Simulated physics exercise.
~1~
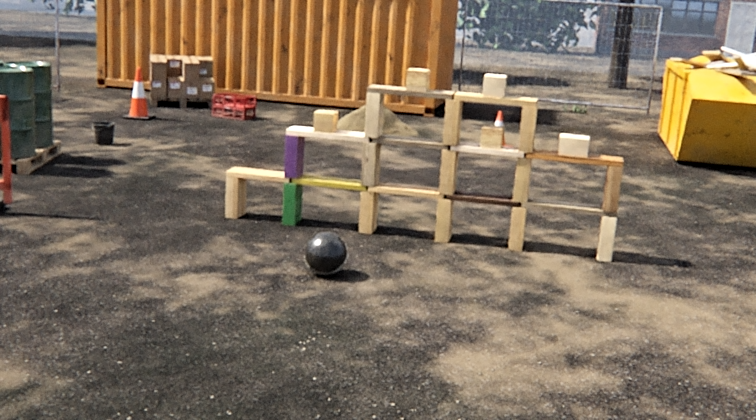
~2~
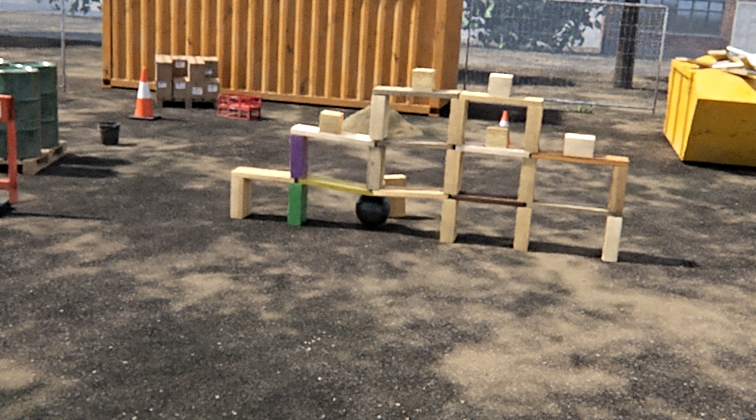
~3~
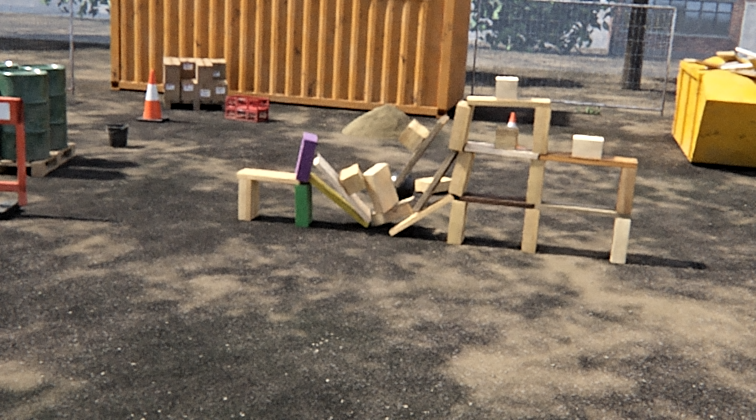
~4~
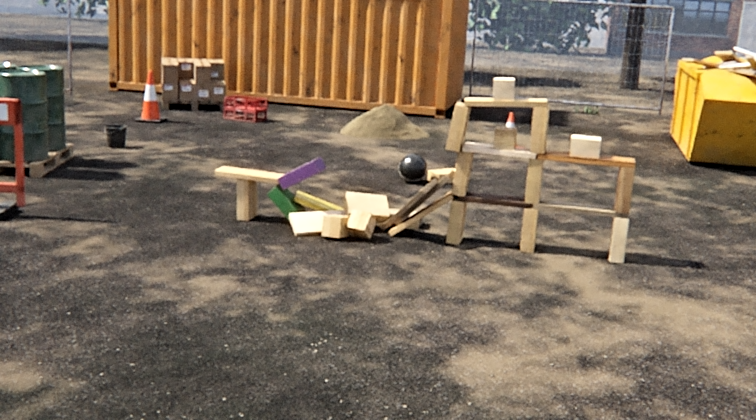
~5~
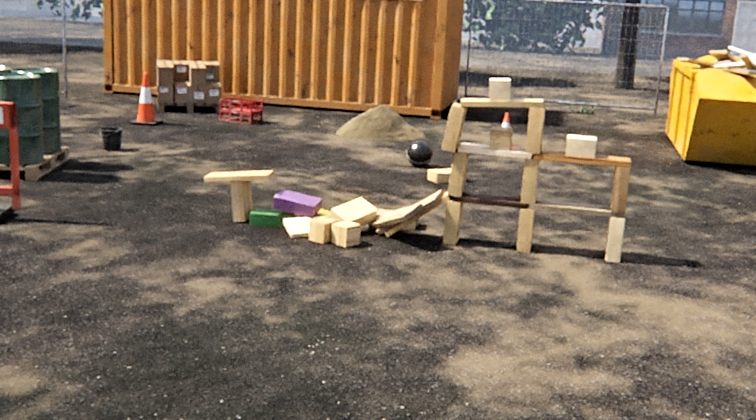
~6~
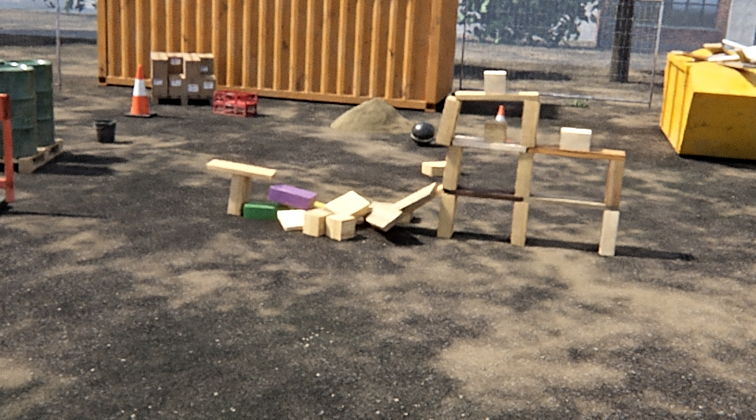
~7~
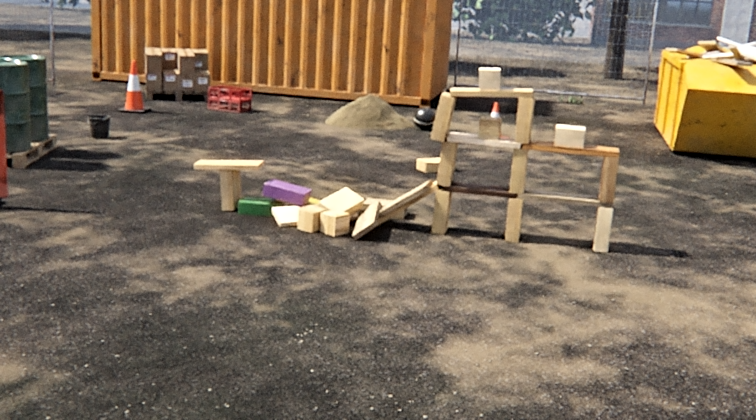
At first, a dark ball sits on the asphalt in front of a stepped structure of wooden posts, planks and blocks, with a purple post stacked on a green one near the left. The ball rolls away from the viewer and reaches the lower middle, where the yellow plank begins to tilt. The section above collapses inward, spilling planks and blocks. The purple post leans, then topples with the green post as the ball emerges behind the wreckage. The ball keeps rolling toward the back, while the right side stays standing beside the heap of fallen pieces.
